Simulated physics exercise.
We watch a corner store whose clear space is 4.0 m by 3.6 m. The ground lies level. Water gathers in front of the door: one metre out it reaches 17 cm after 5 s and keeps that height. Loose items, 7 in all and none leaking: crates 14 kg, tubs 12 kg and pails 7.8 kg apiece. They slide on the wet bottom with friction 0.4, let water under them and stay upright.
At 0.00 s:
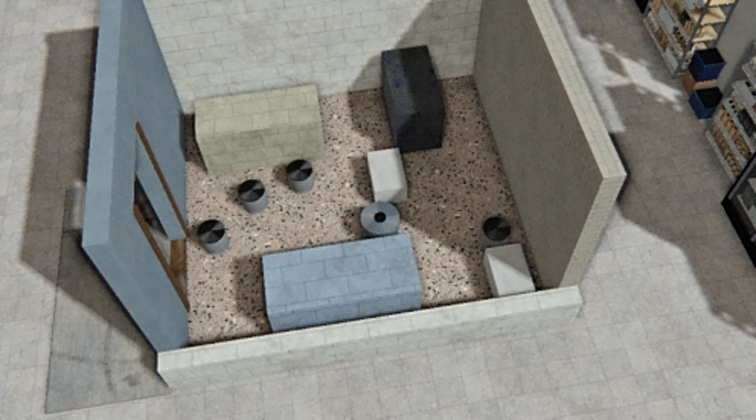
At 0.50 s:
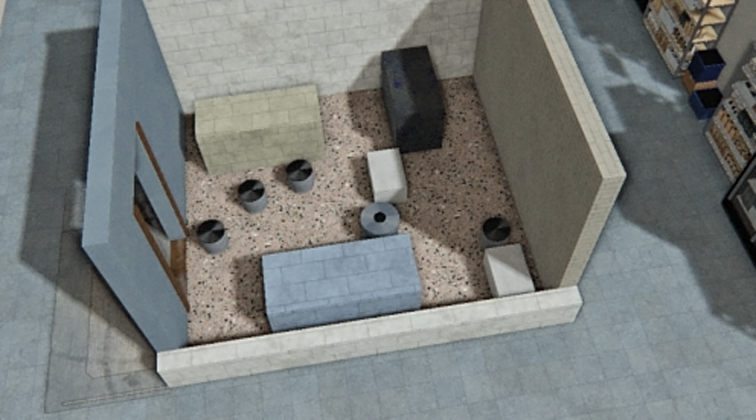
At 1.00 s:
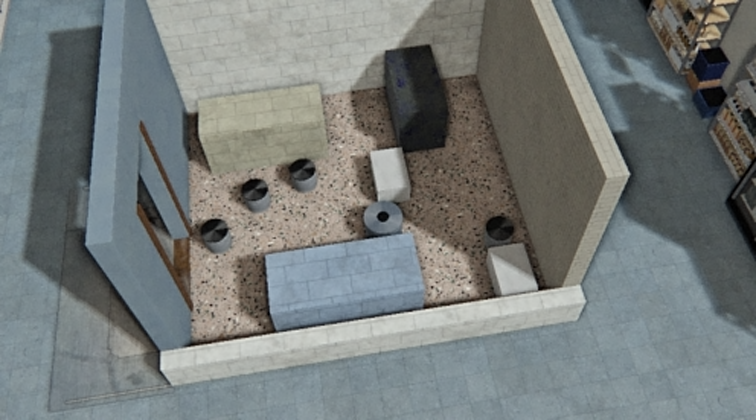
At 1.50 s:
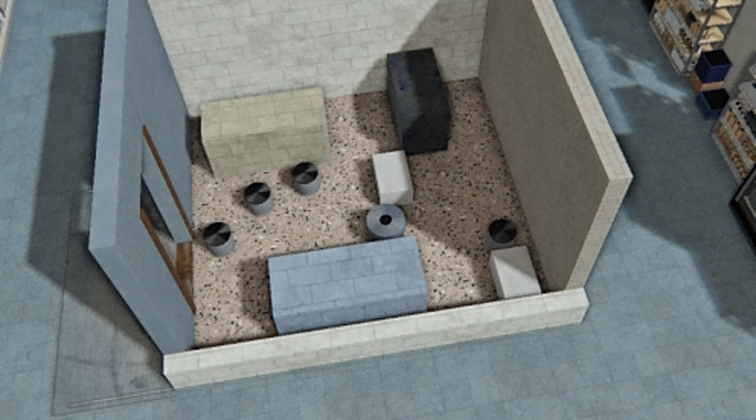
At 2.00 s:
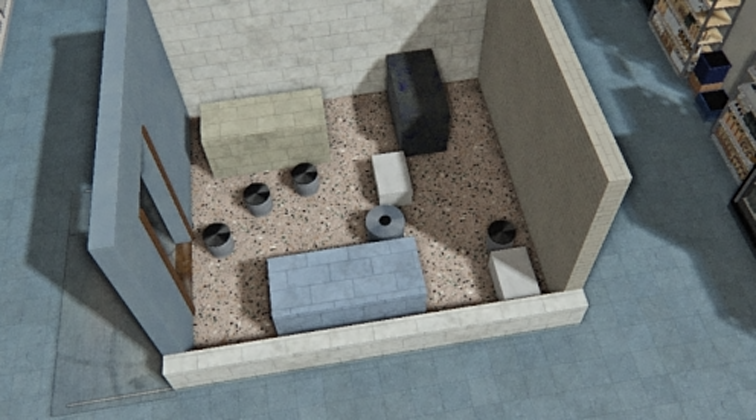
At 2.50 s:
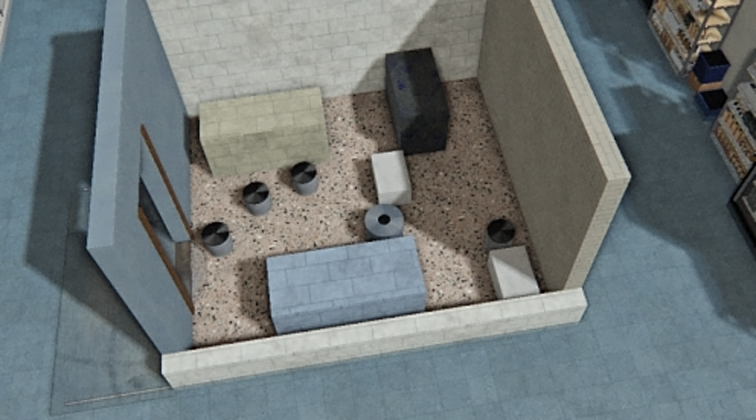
Paving around a small roofless room turning from pale grey to blue as the view shifts slightly, the blocks and round containers inside staying still.
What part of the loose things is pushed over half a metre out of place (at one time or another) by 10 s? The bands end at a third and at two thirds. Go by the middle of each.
That comes to less than a third.
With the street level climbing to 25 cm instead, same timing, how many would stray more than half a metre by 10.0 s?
Then 4.
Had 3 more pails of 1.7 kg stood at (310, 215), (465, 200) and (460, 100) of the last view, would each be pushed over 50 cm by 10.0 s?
In turn: Over, past it, less.
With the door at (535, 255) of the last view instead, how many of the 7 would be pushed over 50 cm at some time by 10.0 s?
Then 4.
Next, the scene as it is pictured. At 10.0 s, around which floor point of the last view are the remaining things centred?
At about (402, 214).
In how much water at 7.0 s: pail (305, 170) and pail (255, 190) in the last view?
About 3 and 5 cm.
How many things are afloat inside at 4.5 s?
I count 0.
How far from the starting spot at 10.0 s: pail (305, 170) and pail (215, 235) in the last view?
In turn: 0 cm, 200 cm.
After 3.5 s 0 of 7 are over 50 cm from their spots; 0 afloat.
After 4.5 s 0 of 7 are over 50 cm from their spots; 0 afloat.
After 7.0 s 1 of 7 are over 50 cm from their spots; 0 afloat.
After 10.0 s 2 of 7 are over 50 cm from their spots, and 2 have been at some point; 1 afloat.
